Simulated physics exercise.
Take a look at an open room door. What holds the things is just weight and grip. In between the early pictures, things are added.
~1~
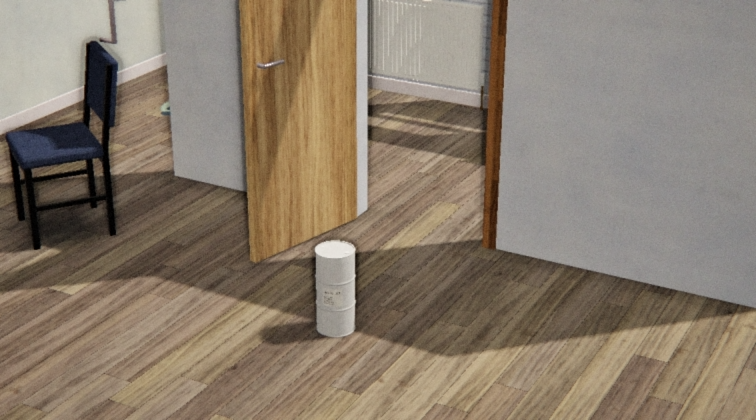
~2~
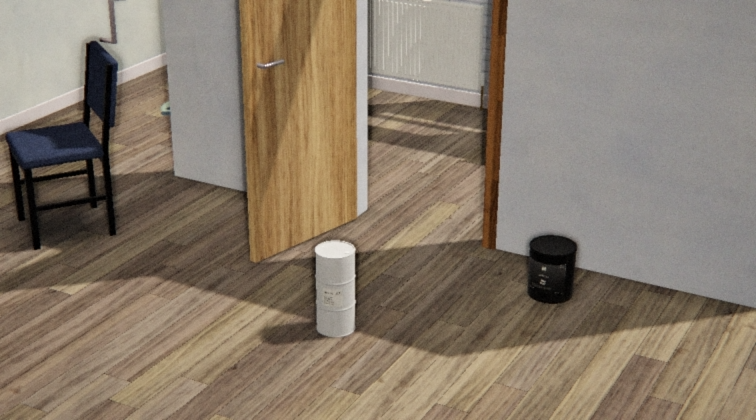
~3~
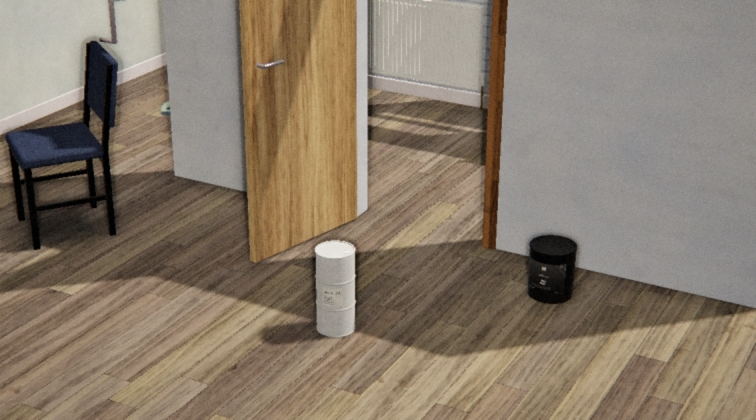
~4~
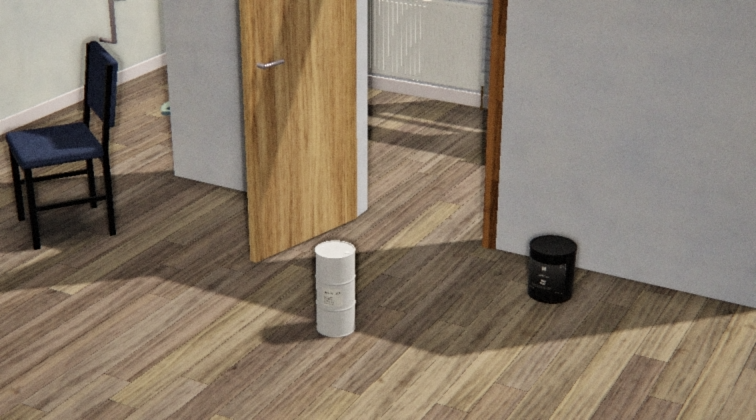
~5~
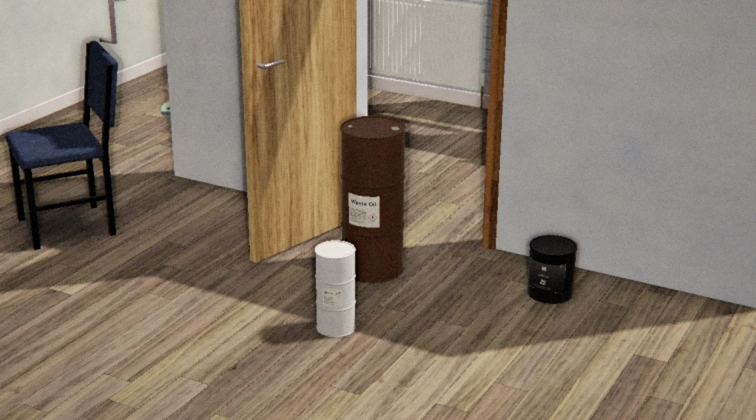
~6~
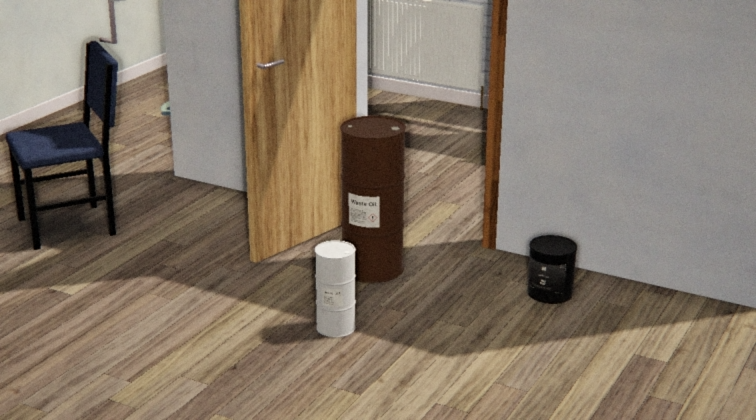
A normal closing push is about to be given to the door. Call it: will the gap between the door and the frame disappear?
No, a gap remains.
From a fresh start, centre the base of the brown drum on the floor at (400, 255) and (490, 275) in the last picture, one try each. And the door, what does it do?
So the first time it is halted early, and the second time it completes its arc.
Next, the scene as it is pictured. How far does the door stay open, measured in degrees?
Some 70°.
Then, 0.50 s past the last view, door at 92°.
Then, 0.80 s past the last view, door at 74°.
Finally, door at 69°; all 3 still in place. Final places as the last picture's camera would see them, brown drum near (374, 199).
